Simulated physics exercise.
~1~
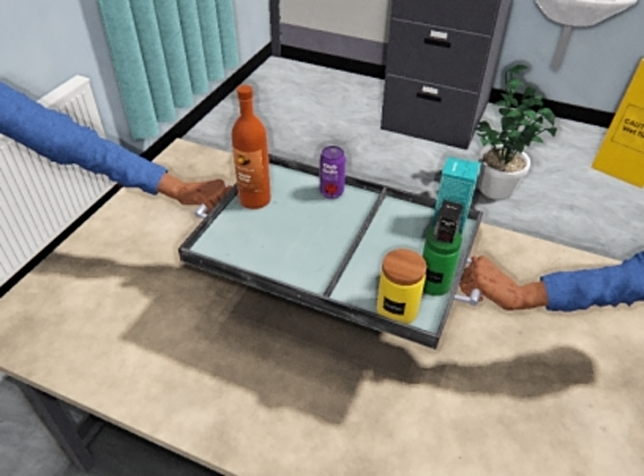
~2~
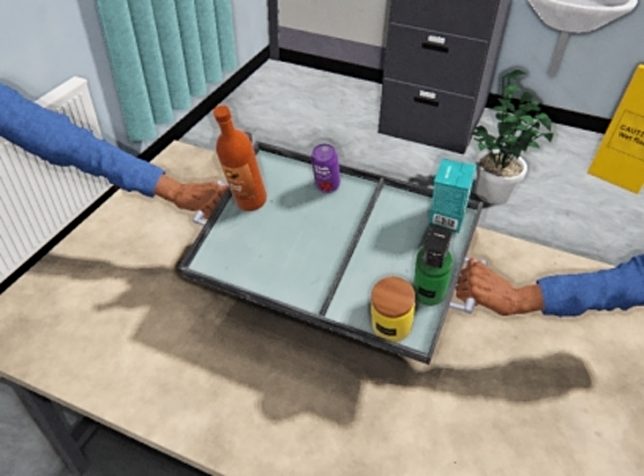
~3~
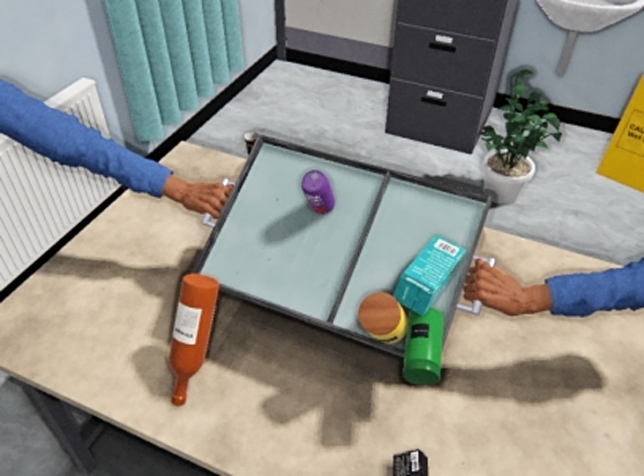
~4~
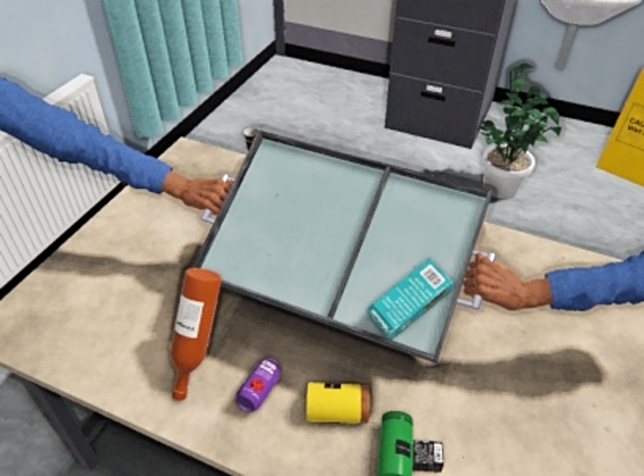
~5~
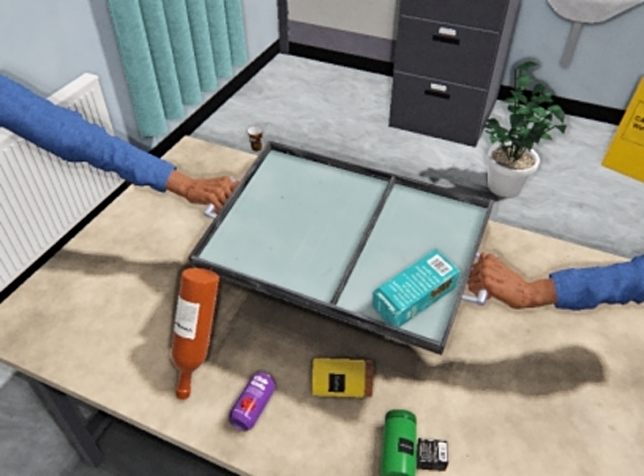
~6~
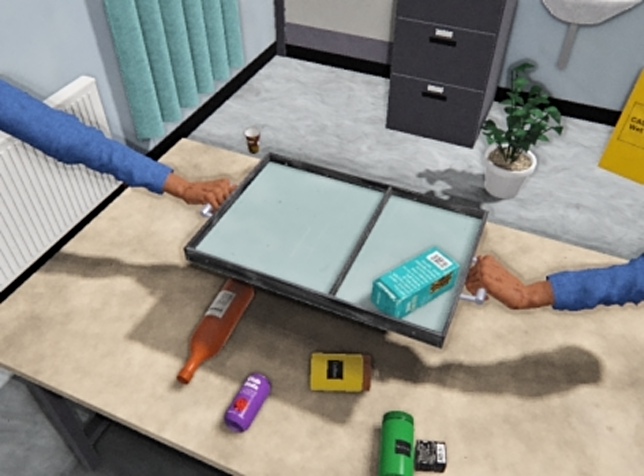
Two blue-sleeved arms hold a dark-rimmed, pale tray by its handles above a wooden table, seen from above in a room with a radiator, drawers and a plant. An orange bottle and purple can stand left of the cross bar; a turquoise carton, a green jar with a small black carton, and a yellow jar stand to its right. The hands tip the near edge down, and the bottle, black carton and both jars topple off, followed by the can. The tray is levelled, leaving only the turquoise carton aboard, on its side, with the others lying on the table.
